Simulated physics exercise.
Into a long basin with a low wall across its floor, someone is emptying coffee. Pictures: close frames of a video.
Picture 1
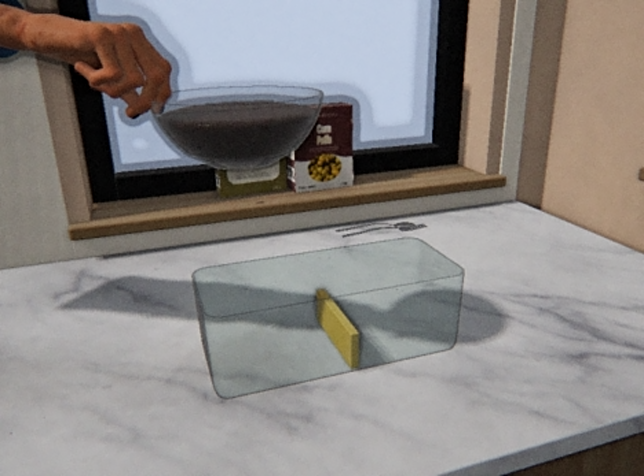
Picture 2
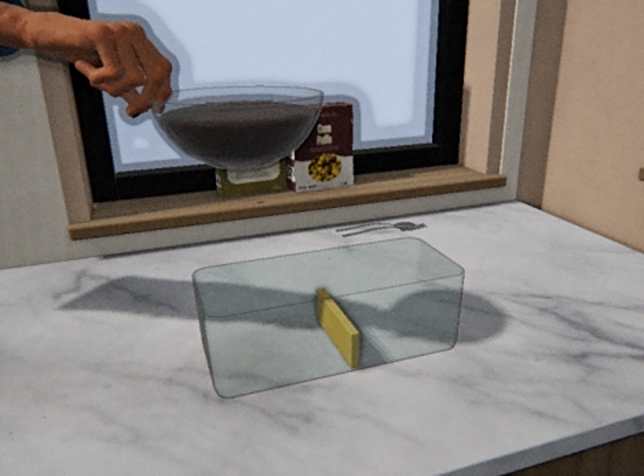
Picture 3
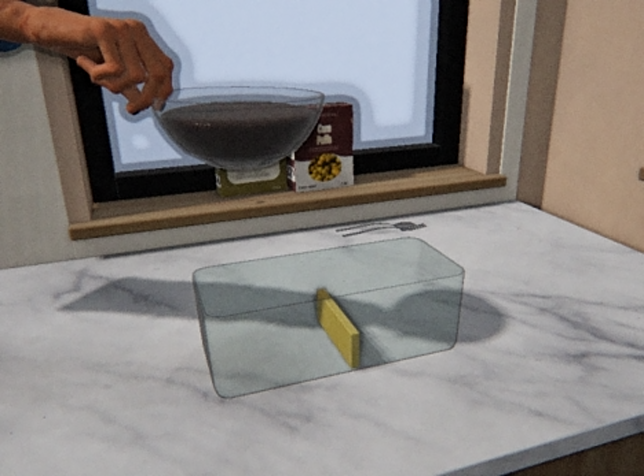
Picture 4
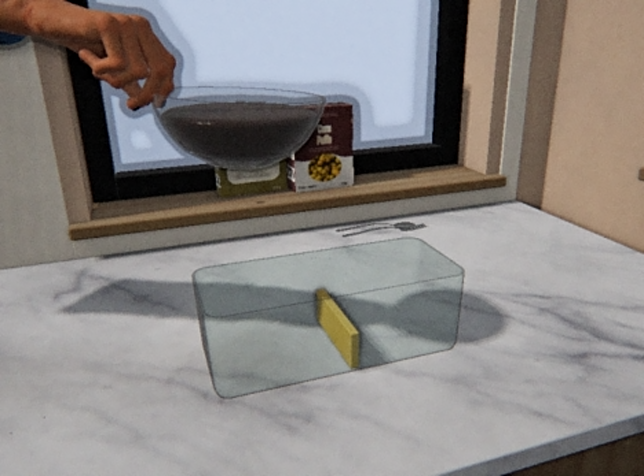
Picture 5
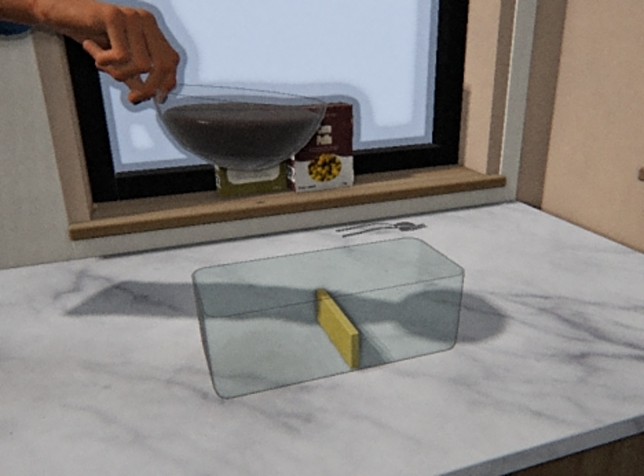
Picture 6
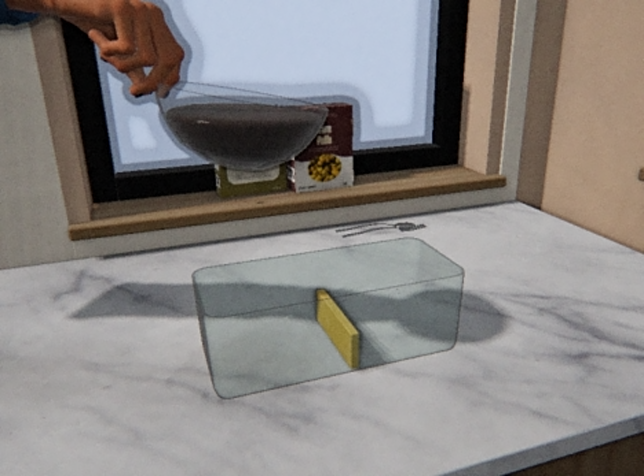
A hand slowly tilts a clear bowl of dark liquid rightward above a long glass basin.
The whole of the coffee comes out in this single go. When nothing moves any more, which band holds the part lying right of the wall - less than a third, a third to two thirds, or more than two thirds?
The quantity right of the wall will come in past two thirds.
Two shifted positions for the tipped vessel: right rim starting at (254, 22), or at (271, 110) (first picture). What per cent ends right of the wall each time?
45 %, then 40 %.
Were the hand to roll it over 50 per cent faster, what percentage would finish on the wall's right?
About 65 in a hundred.
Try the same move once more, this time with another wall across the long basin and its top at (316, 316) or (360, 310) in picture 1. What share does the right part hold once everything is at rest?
Roughly 85 % and then 55 %.
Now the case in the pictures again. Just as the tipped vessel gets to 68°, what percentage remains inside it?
About 35 %.
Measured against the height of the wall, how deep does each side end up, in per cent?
The left side sits at 10 per cent and the right side at 70.
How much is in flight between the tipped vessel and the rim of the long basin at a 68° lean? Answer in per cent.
Something like 50 per cent of it.
A moment on, the tilt is 68° and 35 per cent is still to pour, 0 is left of the wall and 14 right of it.
Next, the tilt is 101° and 0 per cent is still to pour, 13 is left of the wall and 76 right of it.
Then the tilt is 106° and 0 per cent is still to pour, 19 is left of the wall and 78 right of it.
Later the tilt is 106° and 0 per cent is still to pour, 19 is left of the wall and 78 right of it.
Finally, 19 per cent lies left of the wall, 78 right of it and 3 outside.
